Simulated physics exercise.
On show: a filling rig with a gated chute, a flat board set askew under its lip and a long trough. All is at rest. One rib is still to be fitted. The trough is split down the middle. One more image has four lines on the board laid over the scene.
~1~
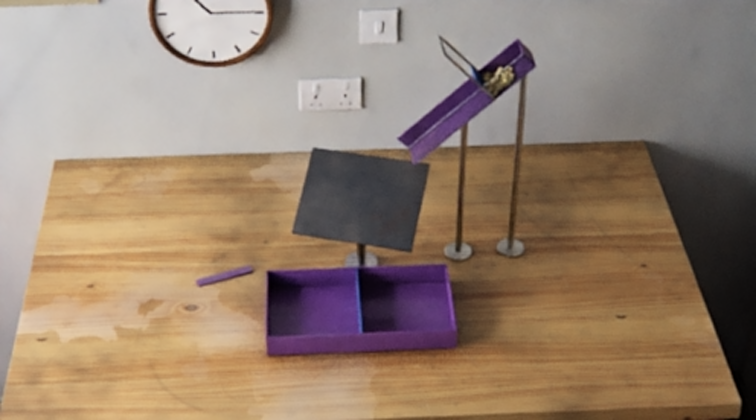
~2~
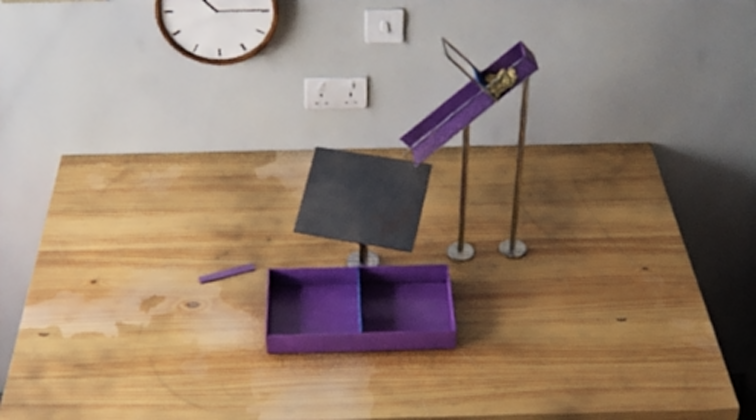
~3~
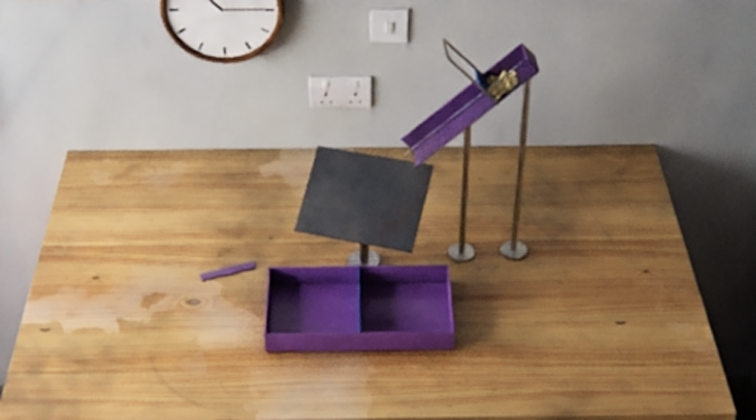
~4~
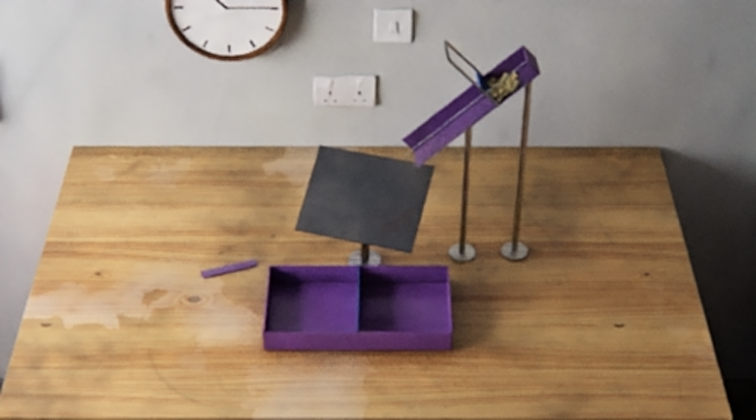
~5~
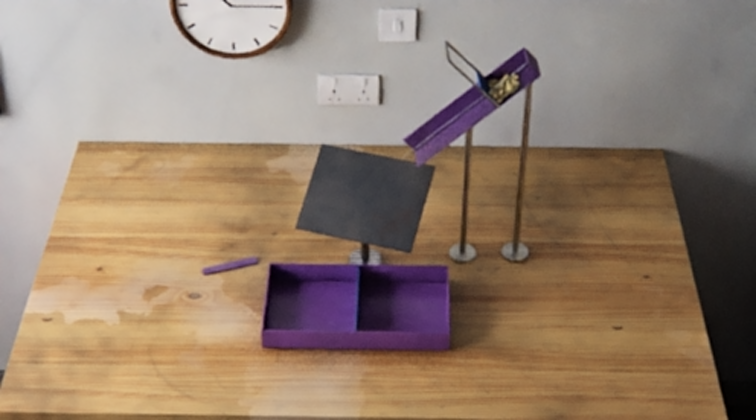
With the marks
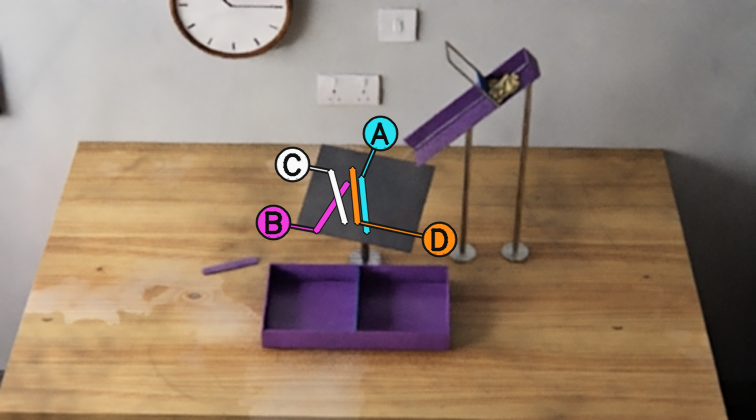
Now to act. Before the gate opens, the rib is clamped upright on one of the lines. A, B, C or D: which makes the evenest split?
D works best here.
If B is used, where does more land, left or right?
The left half.
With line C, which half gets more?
More lands on the left.
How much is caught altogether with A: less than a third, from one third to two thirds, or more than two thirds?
It is more than two thirds.
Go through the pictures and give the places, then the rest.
Load behind the gate at (497, 82), soya beans; lip of the chute at (412, 158), sloping fairly steeply, in the first picture.
Middle of the board at (363, 198), tilted fairly steeply; middle of its low edge at (352, 242); of its high edge at (374, 155), in the second picture.
Front corners of the trough at (265, 334) and (454, 332); front end of its middle wall at (359, 333); gate still shut at (479, 79), in the third picture.
Middle of the load at (501, 88); lip at (416, 159), in the fourth picture.
Middle of the load at (501, 90); lip at (417, 160), in the fifth picture.
On the marked copy, line A from (361, 178) to (366, 231); line B from (346, 183) to (316, 230); line C from (331, 171) to (344, 221); line D from (352, 169) to (357, 222).
If A is chosen, of what is caught, a small part in the left half, nearly all in the right.
If B is chosen, of what is caught, nearly all in the left half, a stray few in the right.
If C is chosen, of what is caught, nearly all in the left half, a small part in the right.
If D is chosen, of what is caught, about half in the left half, about half in the right.
